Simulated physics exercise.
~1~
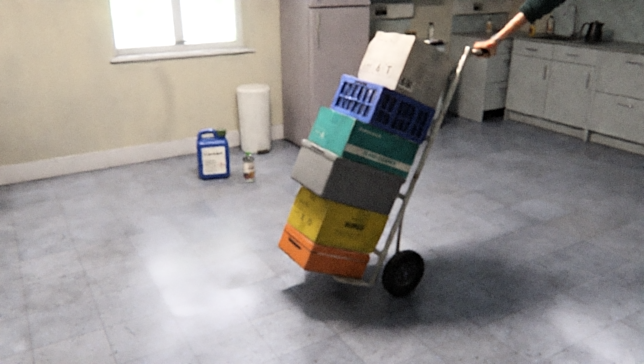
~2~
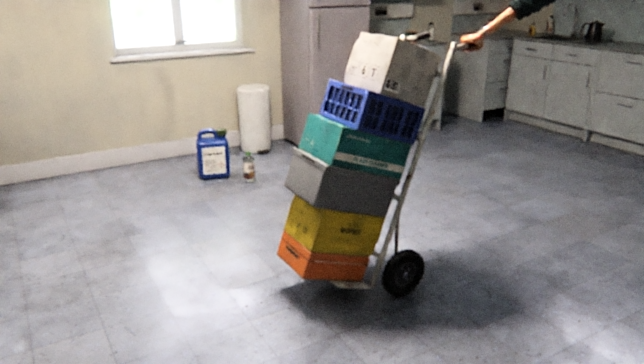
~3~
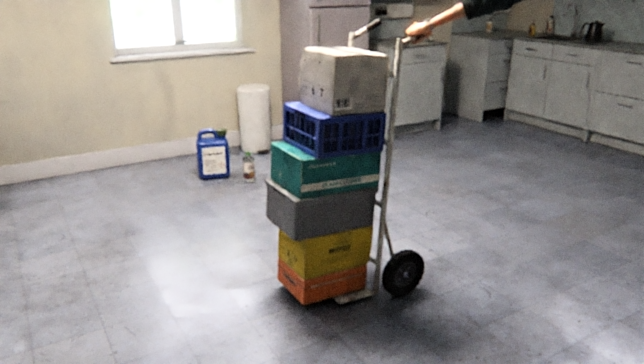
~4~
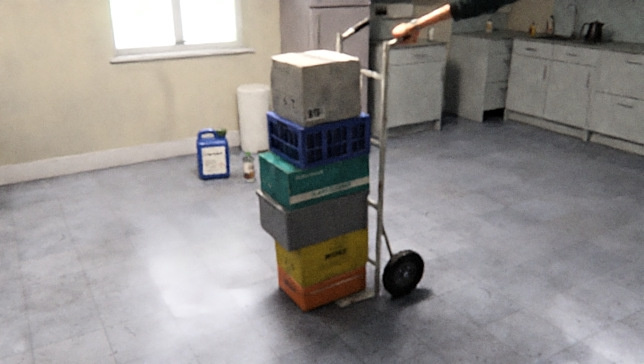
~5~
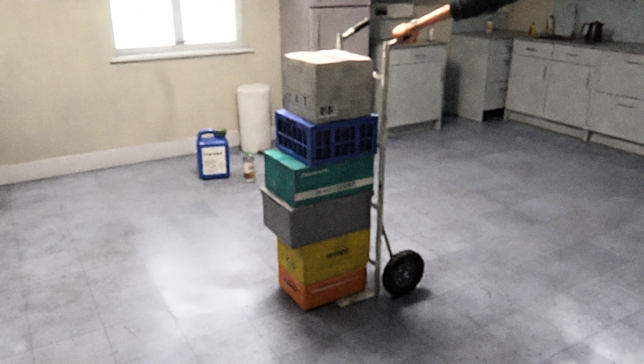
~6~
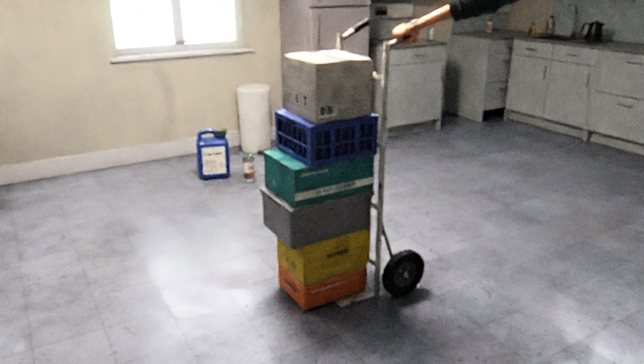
In a dim kitchen with a tiled floor, a hand grips the handle of a sack truck tilted back to the right, loaded with a tall stack of boxes. From the bottom up sit an orange toolbox, a yellow parcel, a grey tote, a turquoise box, a blue crate and a white box. The hand swings the truck up toward the left until it stands upright. As it stops, the stack leans slightly left, the upper boxes most of all, then rocks back a little. Nothing falls, and the load rests still, with the hand holding the handle.
